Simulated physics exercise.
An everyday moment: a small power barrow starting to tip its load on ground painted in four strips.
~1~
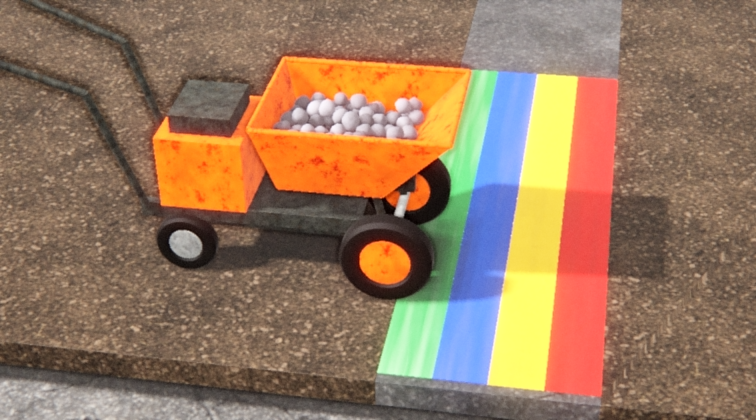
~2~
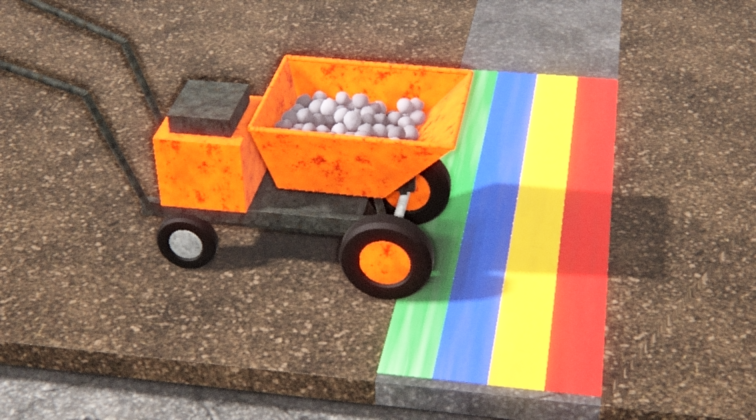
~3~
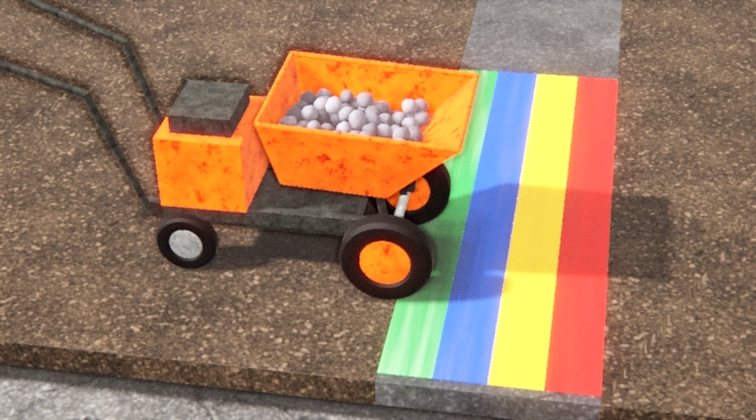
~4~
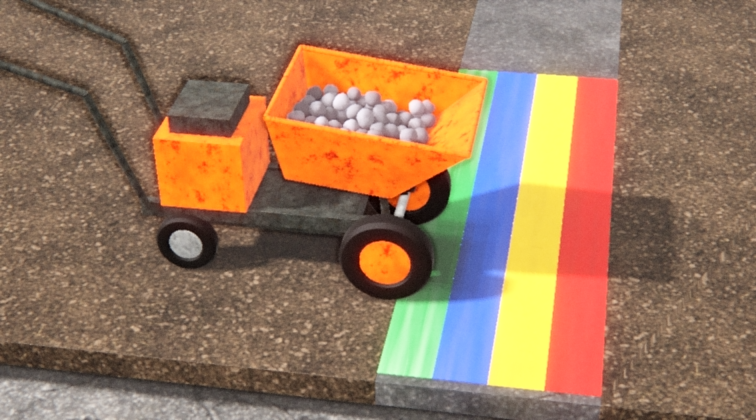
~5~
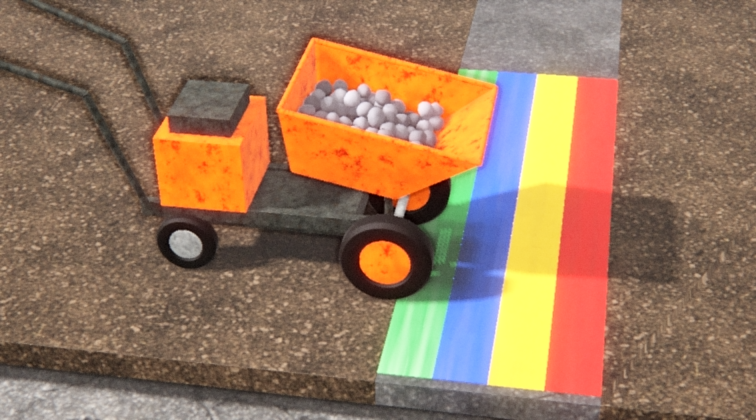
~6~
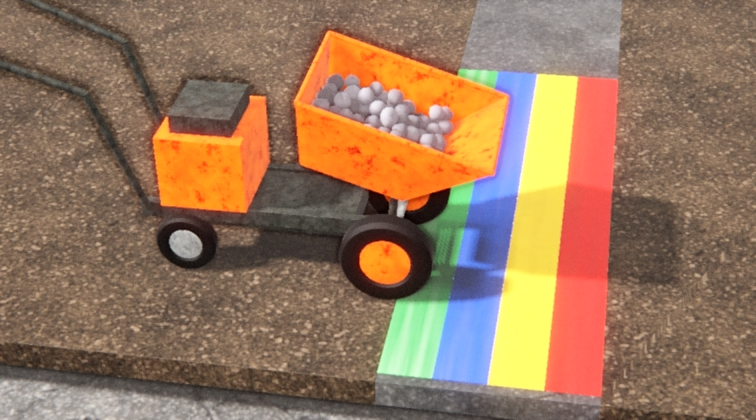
Orange skip of a small power barrow, loaded with round grey cobbles, tilting gradually rightward beside green, blue, yellow and red strips.
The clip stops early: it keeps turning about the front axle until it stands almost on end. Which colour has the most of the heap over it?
The heap favours the red strip.
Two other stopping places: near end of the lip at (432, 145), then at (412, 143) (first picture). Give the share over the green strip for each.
Near 0 % and 0 %.
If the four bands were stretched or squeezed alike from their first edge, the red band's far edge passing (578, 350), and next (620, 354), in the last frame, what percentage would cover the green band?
In turn 0 and 0 in a hundred.
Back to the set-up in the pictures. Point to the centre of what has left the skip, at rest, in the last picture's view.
Near (597, 266).
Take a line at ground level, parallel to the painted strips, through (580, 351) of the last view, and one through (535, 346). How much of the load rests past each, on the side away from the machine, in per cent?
In turn 50 and 80 in a hundred.
Shortly afterwards, skip tipped steeply; the whole lot in the skip.
Next, skip tipped right over; near two thirds in the skip; a little over the yellow strip; near a quarter over the red strip; only a few off the paint.
Some moments later, skip tipped right over; near a quarter in the skip; a little over the yellow strip; near a third over the red strip; near a quarter off the paint.
In the end, skip tipped right over; near a quarter in the skip; none at all over the green strip; none at all over the blue strip; a little over the yellow strip; near a third over the red strip; near a quarter off the paint.
